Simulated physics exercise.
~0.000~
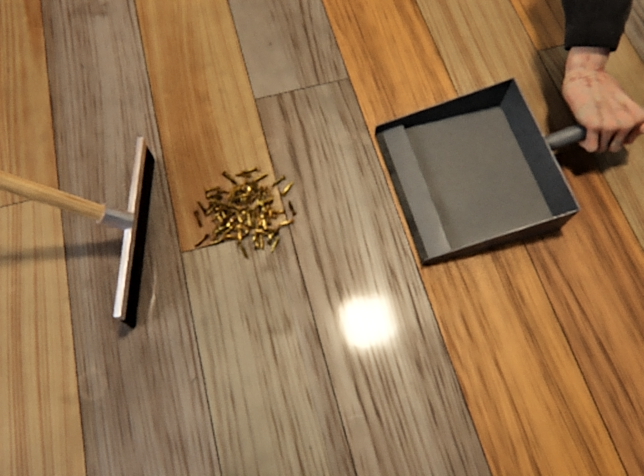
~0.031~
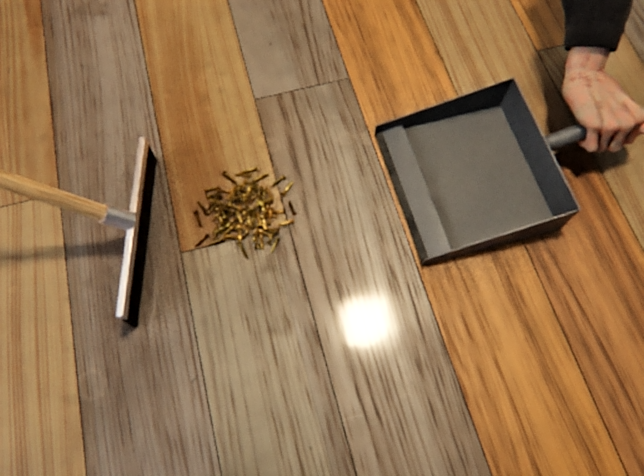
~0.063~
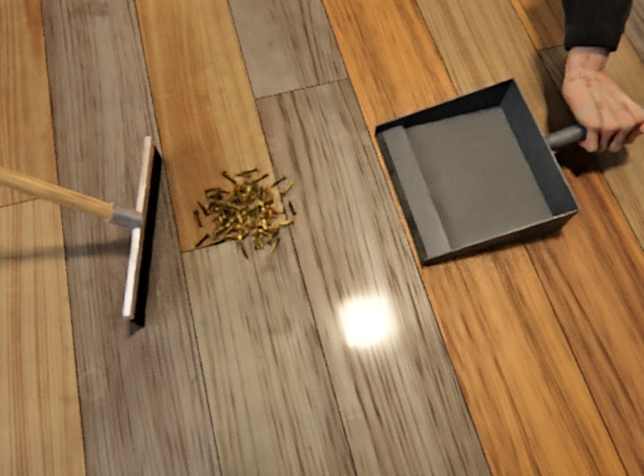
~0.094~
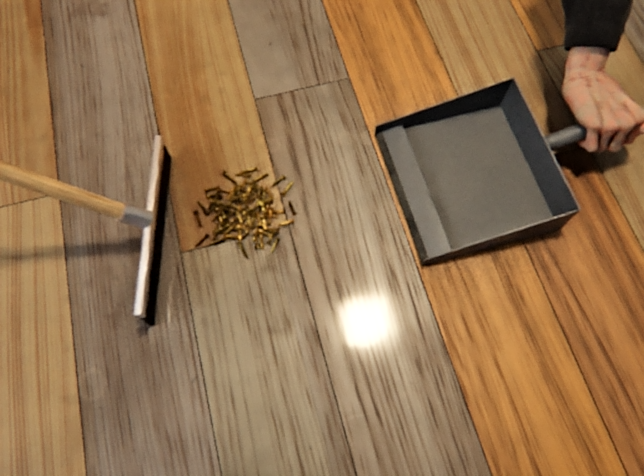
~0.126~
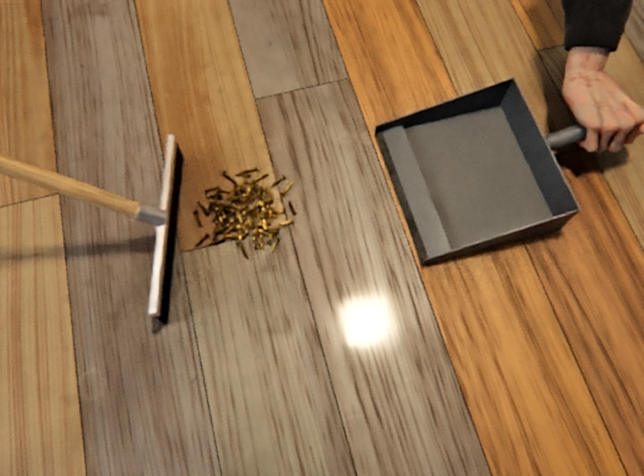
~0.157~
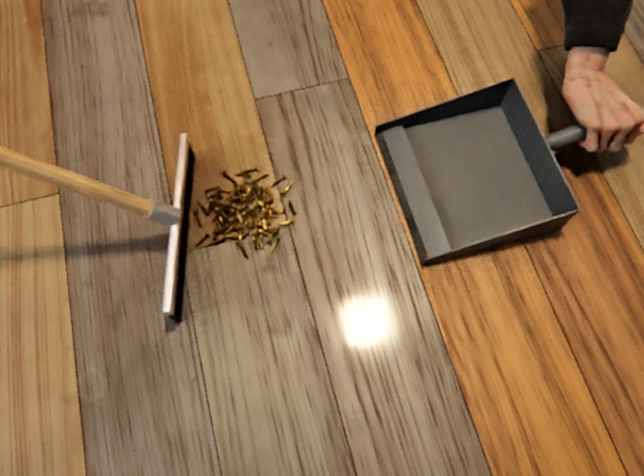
At the start, a squeegee with a wooden handle rests left of a small heap of brass-coloured screws on a plank floor, while a hand at right holds a grey dustpan. The squeegee then slides rightward, closing the gap to the heap, while the screws and dustpan stay still.
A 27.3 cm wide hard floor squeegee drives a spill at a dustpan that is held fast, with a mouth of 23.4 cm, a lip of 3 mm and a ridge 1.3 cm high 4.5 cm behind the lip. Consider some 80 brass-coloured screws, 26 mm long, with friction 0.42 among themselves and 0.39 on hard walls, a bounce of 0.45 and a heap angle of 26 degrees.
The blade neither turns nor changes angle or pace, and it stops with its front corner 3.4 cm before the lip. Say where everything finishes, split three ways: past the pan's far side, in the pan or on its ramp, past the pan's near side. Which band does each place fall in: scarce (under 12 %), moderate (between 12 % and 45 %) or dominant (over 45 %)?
Far side: Not many; pan: Not many; near side: Not many.
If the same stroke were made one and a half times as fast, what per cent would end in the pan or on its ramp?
In that case some 15 per cent.
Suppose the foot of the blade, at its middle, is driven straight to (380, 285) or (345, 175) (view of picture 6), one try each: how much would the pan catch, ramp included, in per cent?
First try around 0 %, second try around 0 %.
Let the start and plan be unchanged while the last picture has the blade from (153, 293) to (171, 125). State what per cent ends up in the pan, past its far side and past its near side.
Pan 0 % / far 20 % / near 0 %.
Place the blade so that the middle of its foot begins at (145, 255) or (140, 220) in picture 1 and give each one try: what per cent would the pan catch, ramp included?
Close to 5 in a hundred, then close to 0 in a hundred.
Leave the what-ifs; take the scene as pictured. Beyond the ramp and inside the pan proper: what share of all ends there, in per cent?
Some 0 per cent.
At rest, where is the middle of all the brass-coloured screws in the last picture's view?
Close to pixel (383, 203).
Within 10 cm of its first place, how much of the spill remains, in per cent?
0 %.
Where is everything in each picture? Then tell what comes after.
The first frame shows blade from (120, 316) to (143, 144), moved 0.0 cm, 0 of the pieces shifted so far; middle of the pieces at (239, 210); pan at (475, 177).
The second frame shows blade from (123, 316) to (144, 143), moved 0.3 cm, 0 of the pieces shifted so far; middle of the pieces at (239, 210).
The third frame shows blade from (129, 315) to (150, 143), moved 1.2 cm, 0 of the pieces shifted so far; middle of the pieces at (239, 210).
The fourth frame shows blade from (141, 314) to (160, 142), moved 2.6 cm, 0 of the pieces shifted so far; middle of the pieces at (239, 210).
The fifth frame shows blade from (155, 313) to (173, 141), moved 4.6 cm, 0 of the pieces shifted so far; middle of the pieces at (239, 210).
The sixth frame shows blade from (169, 311) to (185, 140), moved 6.4 cm, 0 of the pieces shifted so far; middle of the pieces at (239, 210); pan at (475, 177). Its pace works out near 0.60 m/s, heading 9 degrees towards the viewer's side.
After 0.38 s, middle of the blade 20 cm from the lip; 0 % over the lip, far side 0 %, near side 0 %.
After 0.52 s, middle of the blade 11 cm from the lip; 0 % over the lip, far side 0 %, near side 0 %.
After 0.79 s, middle of the blade 7 cm from the lip; 0 % over the lip, far side 0 %, near side 0 %.
By 2.1 s all is still; far side 0 %, pan 0 %, near side 0 %, in front of the lip or behind the blade 95 %.
